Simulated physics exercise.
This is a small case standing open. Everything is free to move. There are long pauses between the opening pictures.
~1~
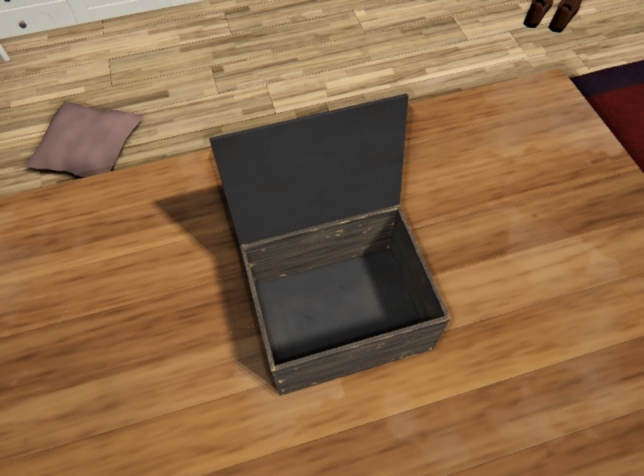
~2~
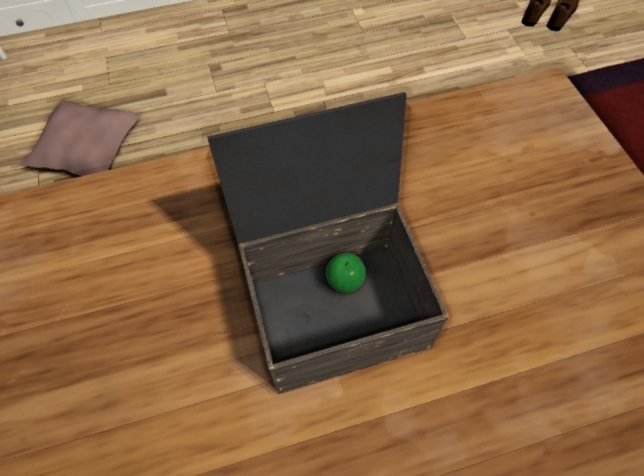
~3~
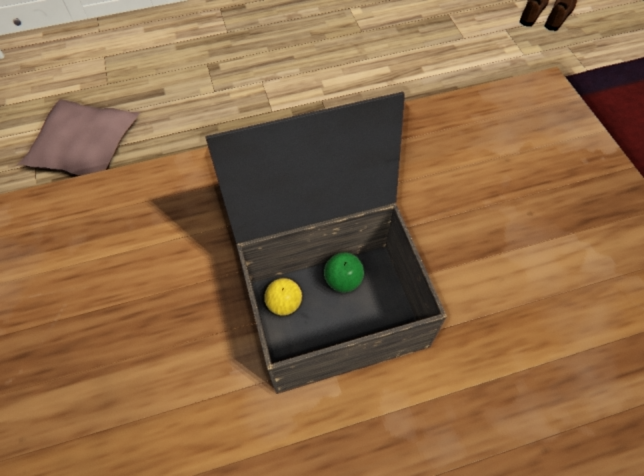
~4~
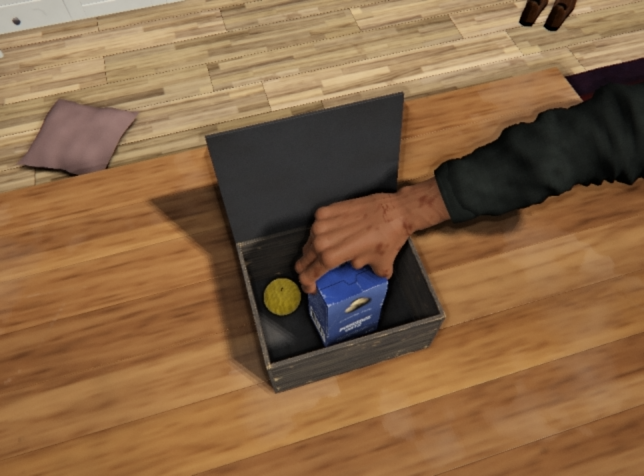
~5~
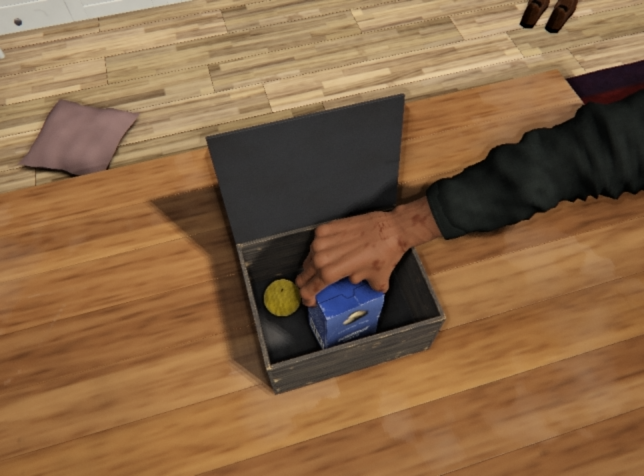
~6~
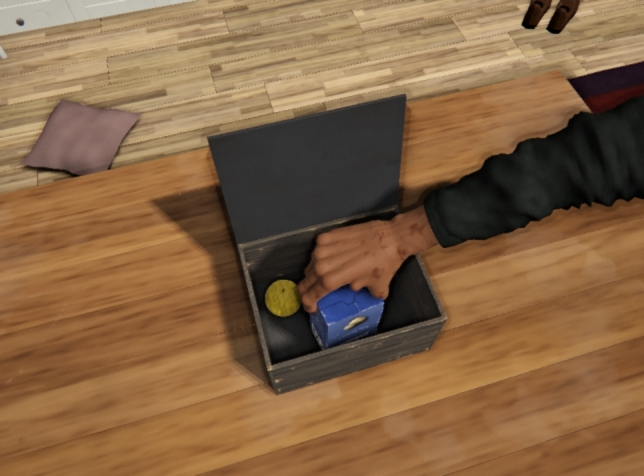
Green apple, then yellow fruit, appearing in an open dark wooden case before a hand lowers a blue carton in beside them.
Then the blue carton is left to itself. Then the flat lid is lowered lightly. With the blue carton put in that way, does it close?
Outcome: The lid is held up.
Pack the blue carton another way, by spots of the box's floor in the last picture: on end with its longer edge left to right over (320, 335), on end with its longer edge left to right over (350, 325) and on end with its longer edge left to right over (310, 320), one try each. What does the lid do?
In the first case it will not close; in the second case it stays ajar; in the third case it sits on the rim.
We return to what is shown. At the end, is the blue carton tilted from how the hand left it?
The blue carton keeps its pose.
Then, 1.50 s on from there, lid 66° above the rim.
Then, 2.10 s on from there, lid 23° above the rim.
In the end, lid 22° above the rim; all 3 unmoved. At the end, from the last picture's camera, blue carton near (342, 317).
